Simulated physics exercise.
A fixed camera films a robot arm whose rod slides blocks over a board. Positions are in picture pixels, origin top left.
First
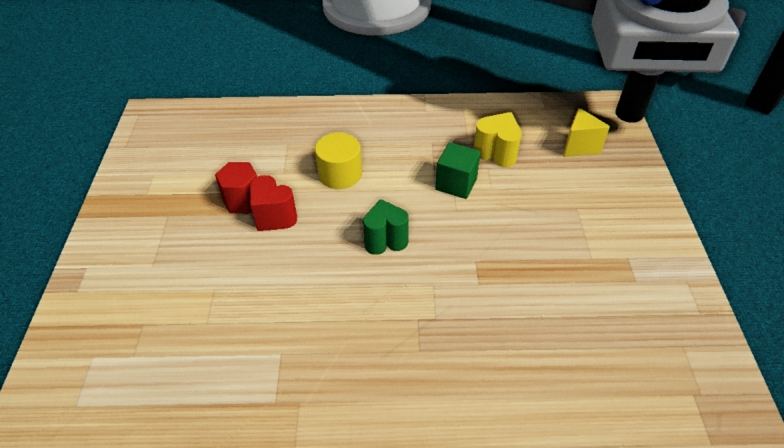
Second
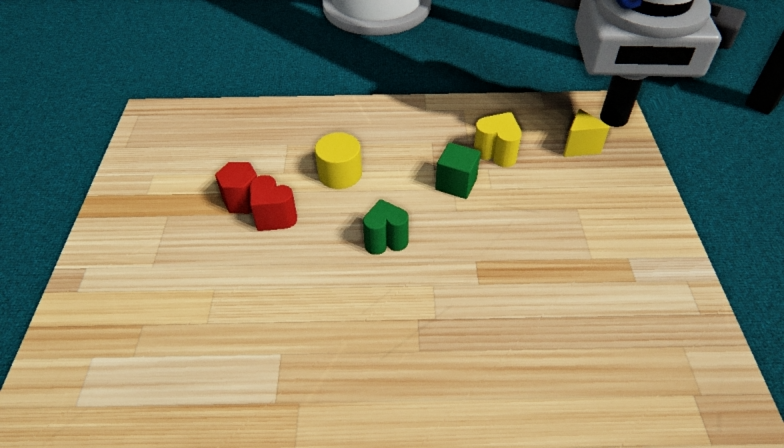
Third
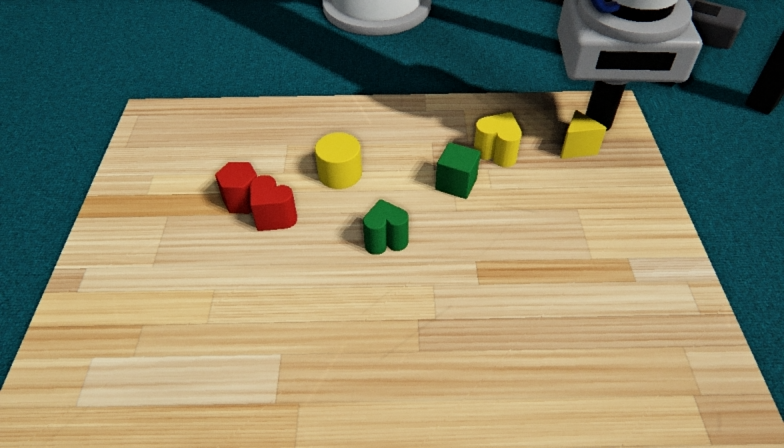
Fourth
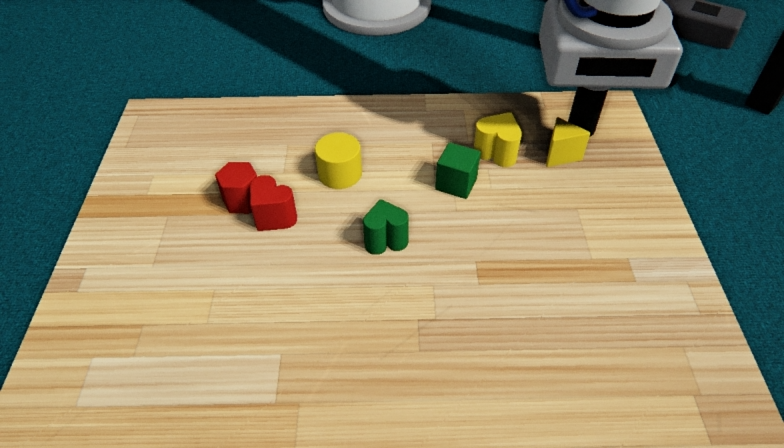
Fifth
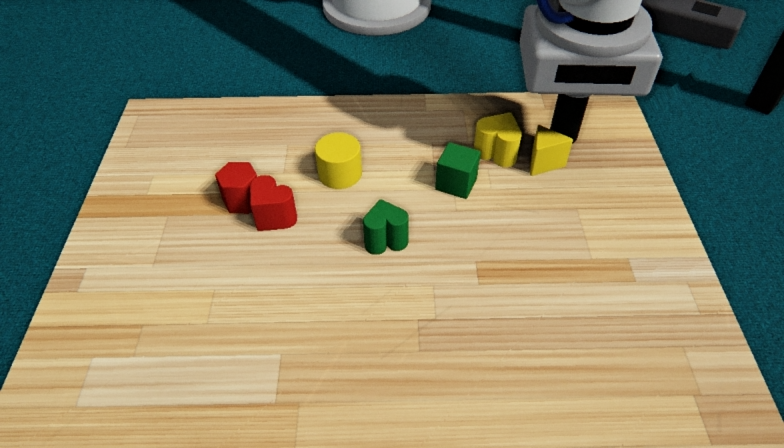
On a light wooden board over a teal surface, red, yellow and green blocks sit scattered while a robot arm lowers a dark rod near the right corner. The rod moves left to the yellow triangular block, then pushes it a short way left and slightly toward the viewer, nearer the yellow heart.
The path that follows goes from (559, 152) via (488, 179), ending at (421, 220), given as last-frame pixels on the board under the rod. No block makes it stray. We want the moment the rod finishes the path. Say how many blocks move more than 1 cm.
The way I see it, the answer is three or more.
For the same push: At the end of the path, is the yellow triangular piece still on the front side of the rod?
In short: No.
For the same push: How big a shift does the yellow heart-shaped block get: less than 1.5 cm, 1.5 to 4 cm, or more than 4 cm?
The block shifts between 1.5 and 4 cm.
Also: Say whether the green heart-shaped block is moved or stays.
It stays put.
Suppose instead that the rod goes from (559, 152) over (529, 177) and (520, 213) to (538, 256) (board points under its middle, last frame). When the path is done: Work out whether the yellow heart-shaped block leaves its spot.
Once the path ends, it is where it was.
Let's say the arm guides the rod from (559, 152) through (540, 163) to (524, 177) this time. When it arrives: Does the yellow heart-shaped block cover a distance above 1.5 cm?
I believe not.
What follows on the original path. One third of the way, rod (512, 153); yellow heart-shaped block (487, 127), turned 45° clockwise; yellow triangular piece (516, 160), turned 30° anticlockwise.
Two thirds of the way, rod (467, 178); green square block (436, 159); yellow heart-shaped block (481, 129), turned 65° clockwise; yellow triangular piece (508, 170), turned 75° anticlockwise.
At the end, rod (421, 205); green heart-shaped block still; green square block (427, 159), turned 25° clockwise; yellow heart-shaped block (481, 129), turned 65° clockwise; yellow triangular piece (508, 170), turned 75° anticlockwise.
